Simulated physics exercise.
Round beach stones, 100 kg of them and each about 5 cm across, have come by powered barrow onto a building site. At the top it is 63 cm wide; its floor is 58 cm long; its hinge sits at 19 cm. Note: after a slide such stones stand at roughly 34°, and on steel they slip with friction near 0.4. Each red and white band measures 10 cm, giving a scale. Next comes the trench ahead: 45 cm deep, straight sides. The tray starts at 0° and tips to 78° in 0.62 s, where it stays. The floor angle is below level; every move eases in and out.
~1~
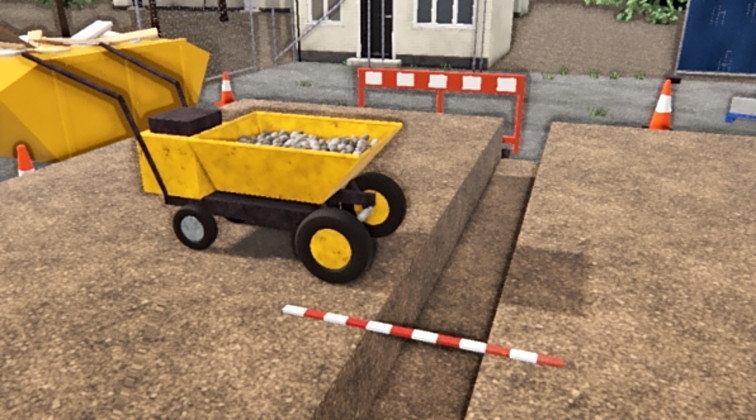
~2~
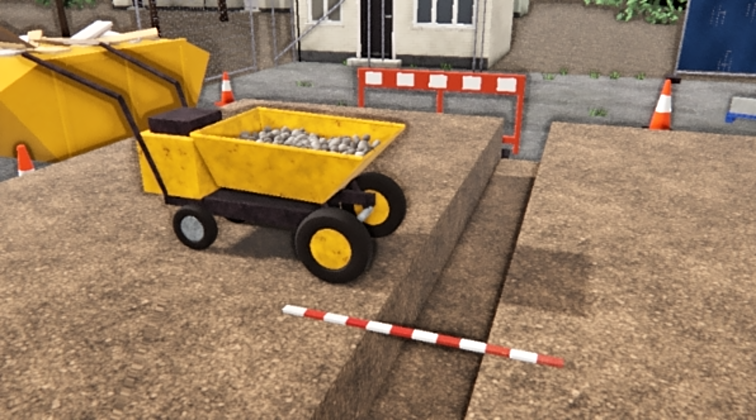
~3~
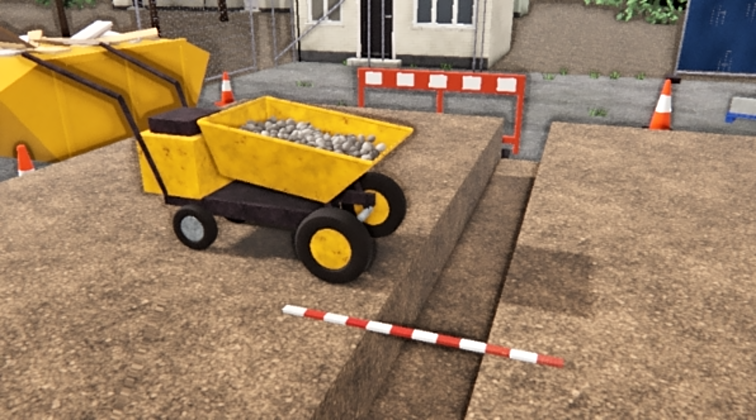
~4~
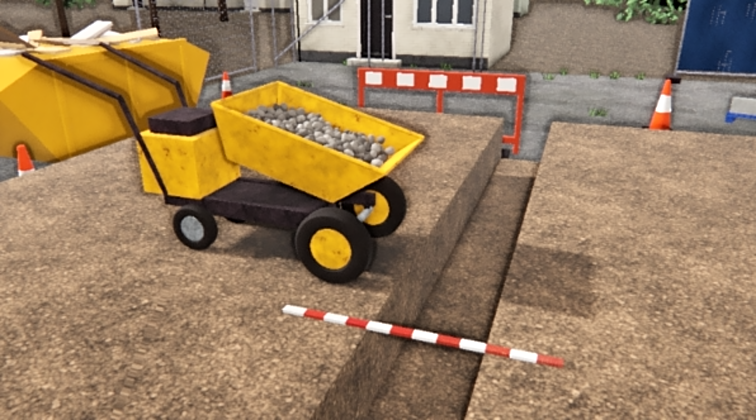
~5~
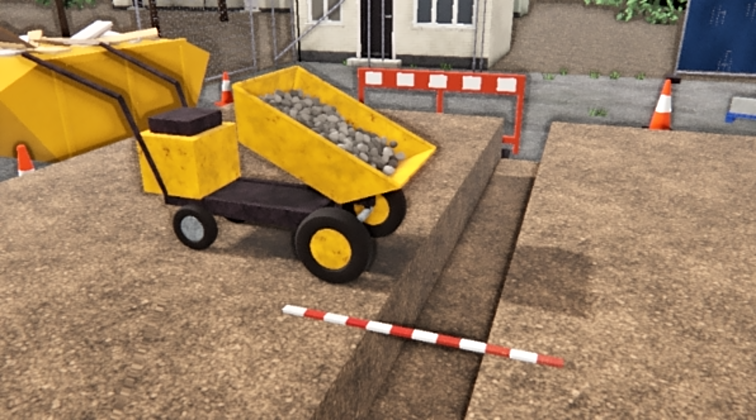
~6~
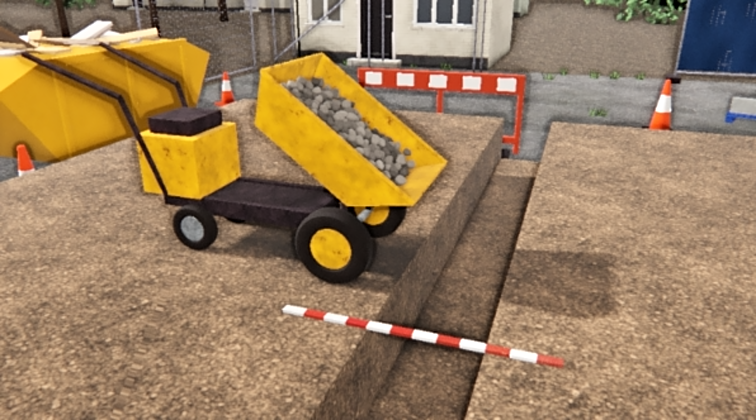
The yellow tray of a small wheeled barrow, loaded with rounded grey stones, tilts steadily down to the right, its back end rising away from the chassis, while the wheels stay still beside a trench crossed by a red-and-white pole.
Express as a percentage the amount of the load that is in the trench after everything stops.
The amount is close to 66 per cent of the load.
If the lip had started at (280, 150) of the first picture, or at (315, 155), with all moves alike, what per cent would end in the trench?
Some 85 and some 100 per cent, in that order.
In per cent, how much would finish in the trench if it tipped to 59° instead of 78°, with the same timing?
In that case some 65 per cent.
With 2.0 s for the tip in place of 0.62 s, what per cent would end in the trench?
About 90%.
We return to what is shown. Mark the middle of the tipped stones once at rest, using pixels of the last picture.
At about pixel (485, 342) in the last view.
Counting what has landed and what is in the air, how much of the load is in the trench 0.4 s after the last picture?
Approx. 40 % of the load.
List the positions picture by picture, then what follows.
The first picture shows lip at (359, 158), floor tilted 0°, highest stones at (333, 144).
In the second picture, the tray is at 2°, its lip at (363, 159); the top of the load is at (275, 136).
In the third picture, the tray is at 8°, its lip at (372, 164); the top of the load is at (269, 125).
The fourth picture shows lip at (386, 173), floor tilted 16°, highest stones at (272, 112).
In the fifth picture, the tray is at 26°, its lip at (400, 187); the top of the load is at (288, 97).
The sixth picture shows lip at (413, 204), floor tilted 37°, highest stones at (306, 85).
Then, 0.2 s after the last picture the floor is at 65°, 100 % in the tray; the foremost stones are at (432, 210).
Then, 0.4 s after the last picture the floor is at 78°, 59 % in the tray, 39 % in the trench, 2 % past the trench; the foremost stones are at (512, 274).
Then, 0.8 s after the last picture the floor is at 78°, 0 % in the tray, 66 % in the trench, 34 % past the trench; the foremost stones are at (728, 306).
Then, 2.7 s after the last picture the floor is at 78°, 0 % in the tray, 66 % in the trench, 34 % past the trench; the foremost stones are past the picture's edge.
